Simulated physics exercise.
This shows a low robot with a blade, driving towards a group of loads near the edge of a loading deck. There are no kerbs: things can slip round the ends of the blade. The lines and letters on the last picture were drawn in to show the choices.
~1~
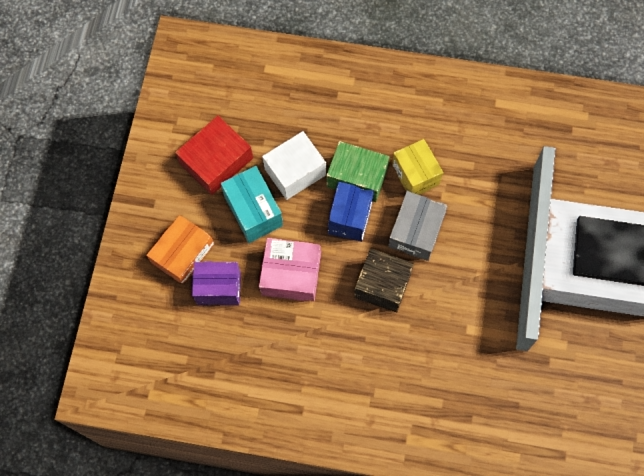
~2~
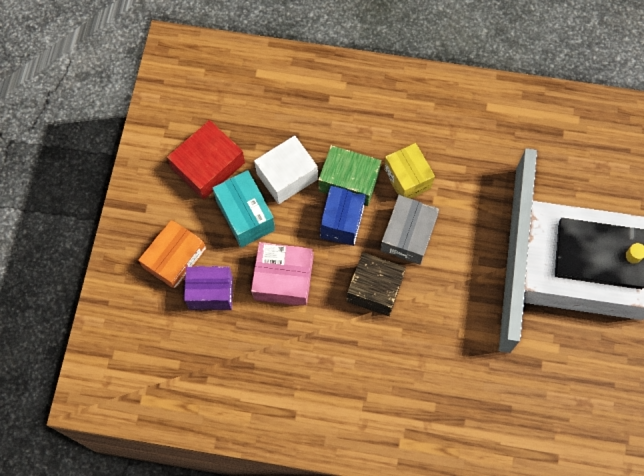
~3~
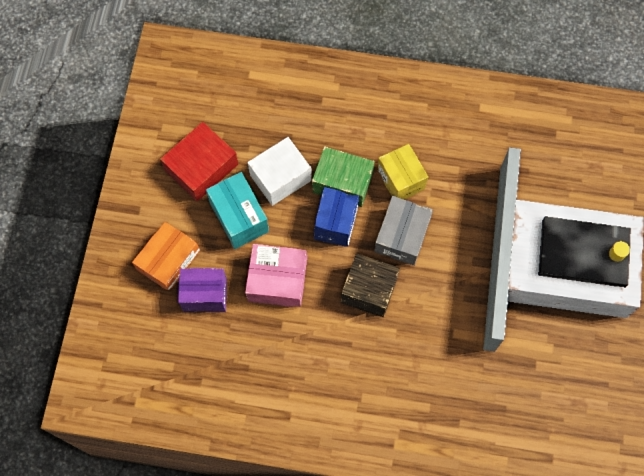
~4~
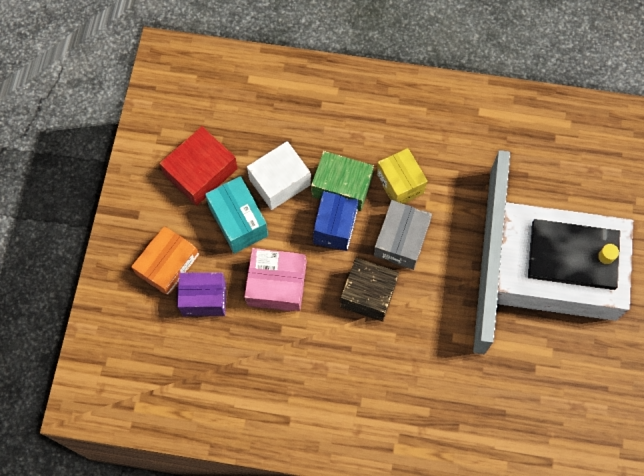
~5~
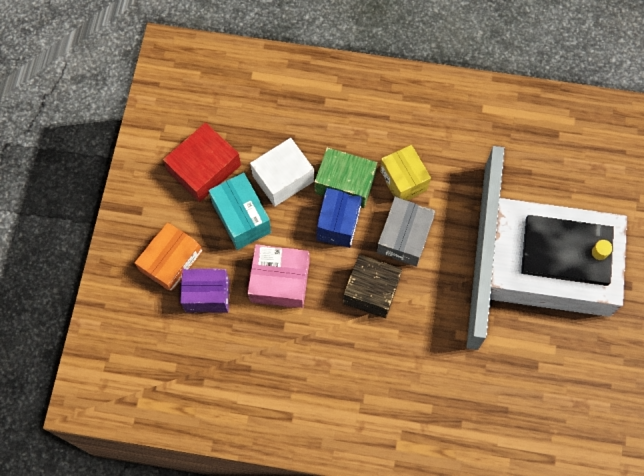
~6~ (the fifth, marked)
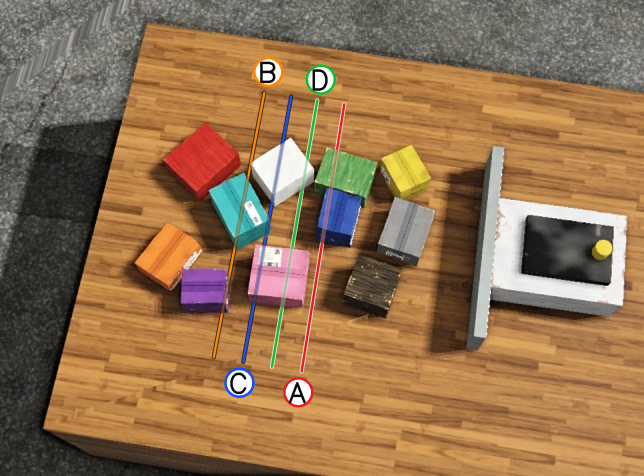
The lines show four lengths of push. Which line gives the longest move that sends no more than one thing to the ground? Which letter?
B.
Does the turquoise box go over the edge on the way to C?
No.
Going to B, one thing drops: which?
The red crate.
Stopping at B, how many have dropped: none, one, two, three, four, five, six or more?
By then, one.
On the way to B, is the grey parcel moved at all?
Yes.
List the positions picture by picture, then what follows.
In the first frame, blue parcel (350, 212); grey parcel (418, 226); purple box (217, 284).
In the second frame, robot (595, 252); white crate (287, 170).
In the third frame, robot (578, 250); orange parcel (167, 257).
In the fourth frame, robot (568, 253); black crate (369, 290).
In the fifth frame, robot (561, 248); red crate (203, 162); green crate (346, 178); blue parcel (339, 219).
On the copy, A at (324, 231); B at (240, 218); C at (268, 223); D at (296, 227).
On B. First, robot (470, 235); yellow parcel (383, 169); green crate (338, 177).
Then, robot (380, 221); red crate (155, 155); orange parcel (153, 252).
Finally, robot (311, 211); red crate over the edge; orange parcel (101, 253); one fallen.
By contrast, A is within the limit but short; C is within the limit but short; D is within the limit but short.
